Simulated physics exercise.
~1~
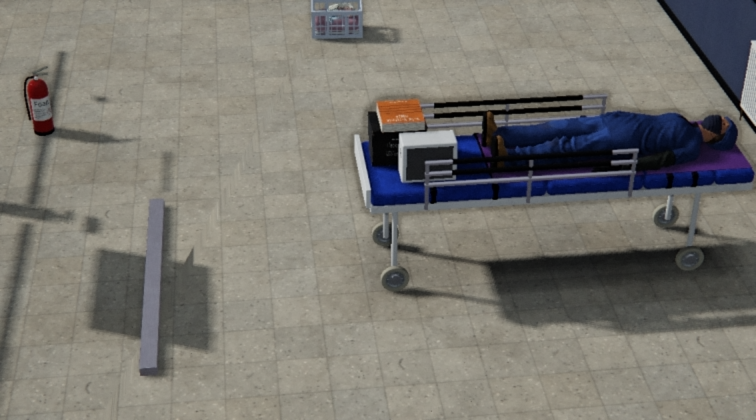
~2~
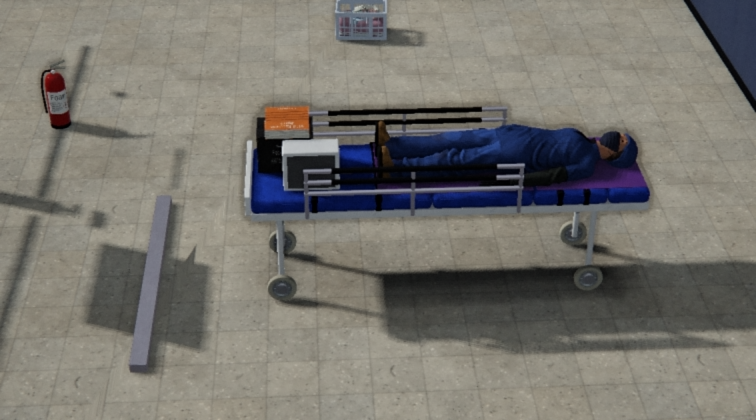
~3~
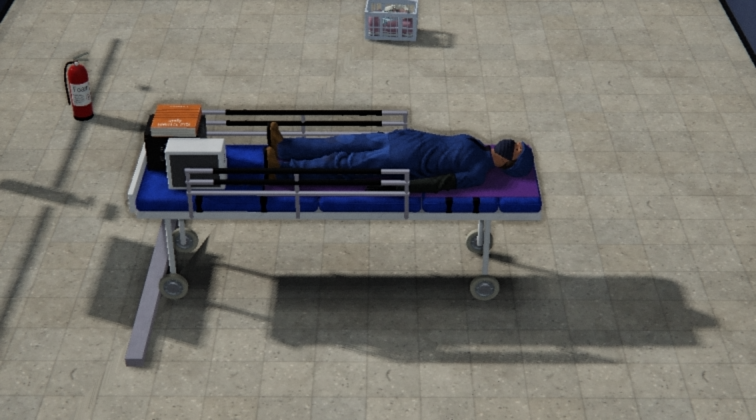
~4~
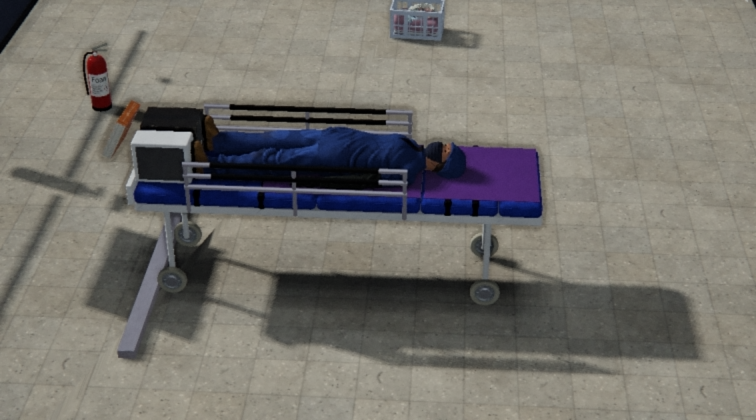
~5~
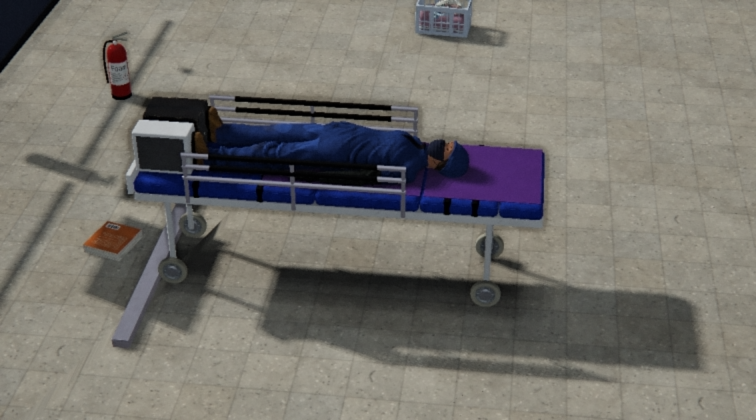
A hospital trolley with a blue mattress, purple at the head end, rolls left across a beige tiled floor, seen from above and to the side. A person in blue clothes and a cap lies on it, feet leading, with a white monitor, a black holdall and an orange folder by the feet. A red extinguisher stands at left, near a long grey sill. The trolley stops sharply at the sill without tilting, and the person and items slide left. The folder tips over the end and lands on the floor, while the person, monitor and holdall stay aboard.
